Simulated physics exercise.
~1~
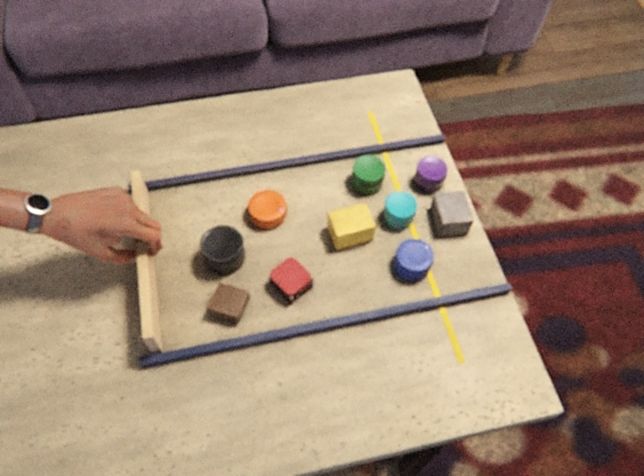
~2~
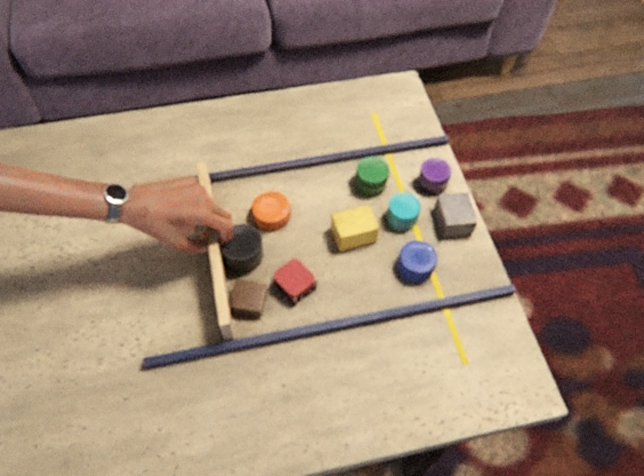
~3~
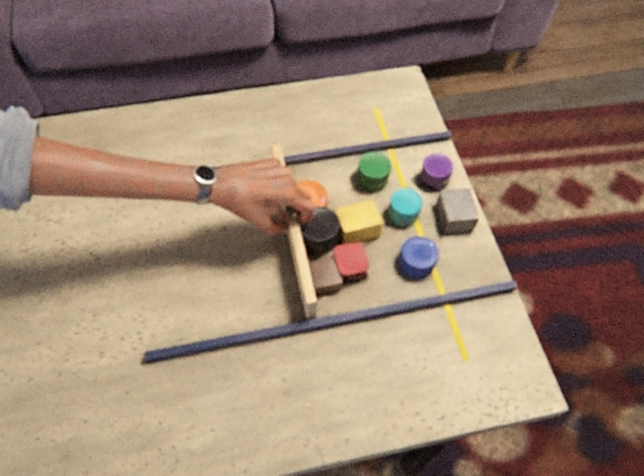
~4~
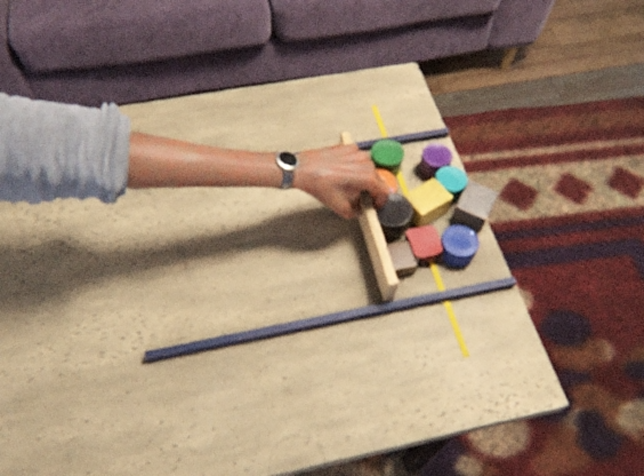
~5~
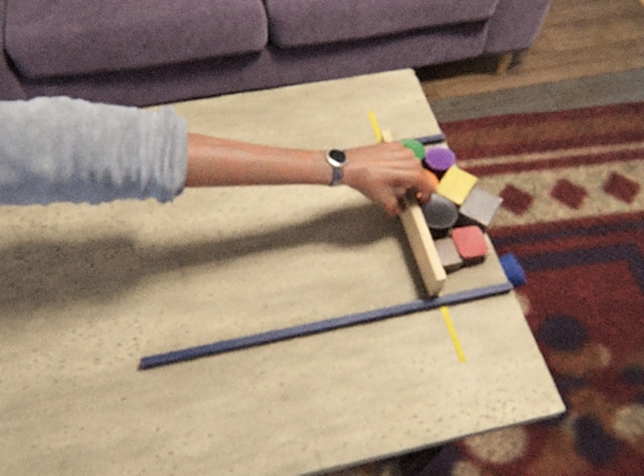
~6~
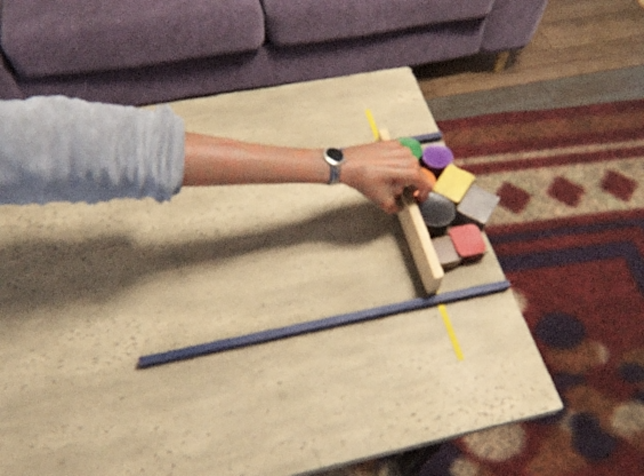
A hand wearing a watch holds an upright wooden board at the left of a pale table, seen from above, with a purple sofa behind and a patterned red rug to the right. Between two dark rails lie black, orange, brown, red, yellow, green, turquoise, blue, purple and grey pieces, near a yellow line. The arm pushes the board right, gathering the brown and black pieces, then the orange and red ones. The crowded group shifts toward the right edge, and the turquoise and blue pieces go over. The board stops at the line, the rest still bunched on the table.
